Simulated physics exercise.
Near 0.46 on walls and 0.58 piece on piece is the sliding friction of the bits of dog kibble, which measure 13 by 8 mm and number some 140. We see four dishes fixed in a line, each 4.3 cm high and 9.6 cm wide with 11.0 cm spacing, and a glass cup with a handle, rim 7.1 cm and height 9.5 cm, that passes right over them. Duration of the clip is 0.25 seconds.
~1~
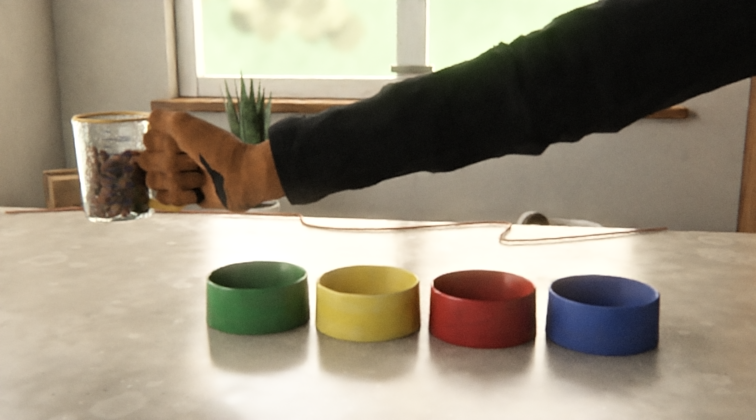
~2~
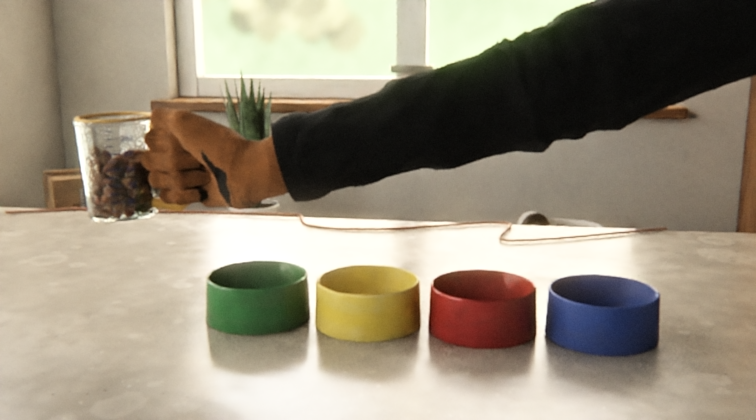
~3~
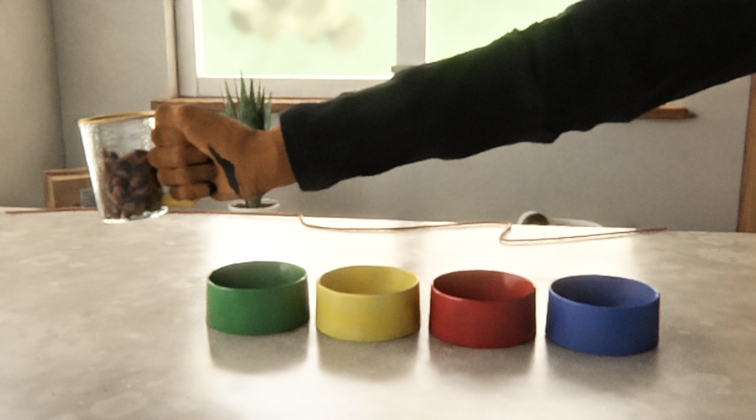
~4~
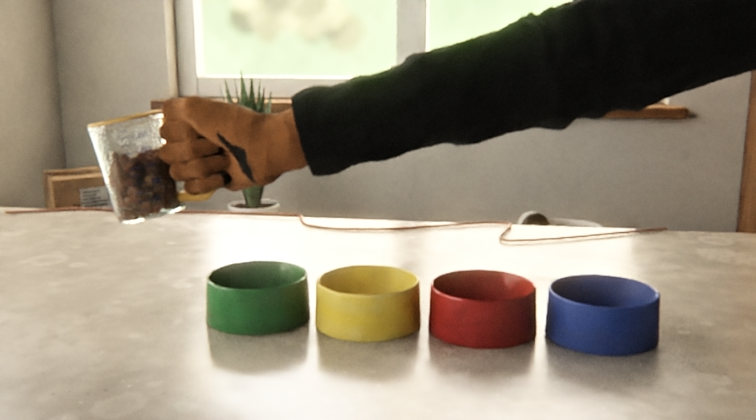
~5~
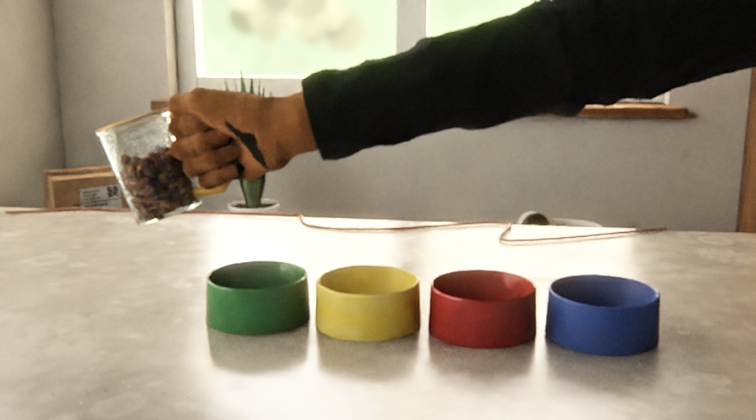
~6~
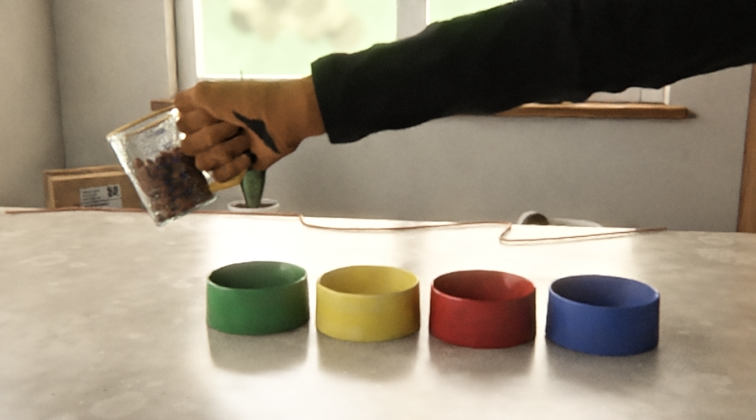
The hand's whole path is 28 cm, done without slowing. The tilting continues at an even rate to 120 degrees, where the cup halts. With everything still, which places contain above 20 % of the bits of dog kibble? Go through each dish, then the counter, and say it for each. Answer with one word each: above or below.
Red below, blue below, green below, yellow above, counter below.
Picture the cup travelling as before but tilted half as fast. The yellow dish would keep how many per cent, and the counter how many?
Then yellow would get 90 and the counter 10.
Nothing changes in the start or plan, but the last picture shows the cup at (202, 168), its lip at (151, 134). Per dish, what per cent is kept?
Dish by dish: Red 0 per cent, blue 0 per cent, green 0 per cent, yellow 90 per cent.
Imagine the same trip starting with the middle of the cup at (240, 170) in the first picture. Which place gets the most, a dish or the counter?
Red.
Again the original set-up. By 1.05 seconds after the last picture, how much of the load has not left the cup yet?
About 35 per cent.
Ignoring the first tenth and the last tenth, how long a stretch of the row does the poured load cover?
Roughly 6 centimetres.
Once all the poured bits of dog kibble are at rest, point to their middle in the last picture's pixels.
Centre at rest: Approx. (352, 305) px.
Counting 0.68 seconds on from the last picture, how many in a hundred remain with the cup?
Load share: Near 95 percent.
Then, 0.41 s after the last picture, tilt 79 degrees; cup holds 100 %.
Then, 0.68 s after the last picture, tilt 114 degrees; cup holds 95 %, green 5 %.
Then, 1.05 s after the last picture, tilt 120 degrees; cup holds 35 %, green 5 %, yellow 55 %.
In the end, red 0 %, blue 0 %, green 5 %, yellow 90 %, counter 5 %.
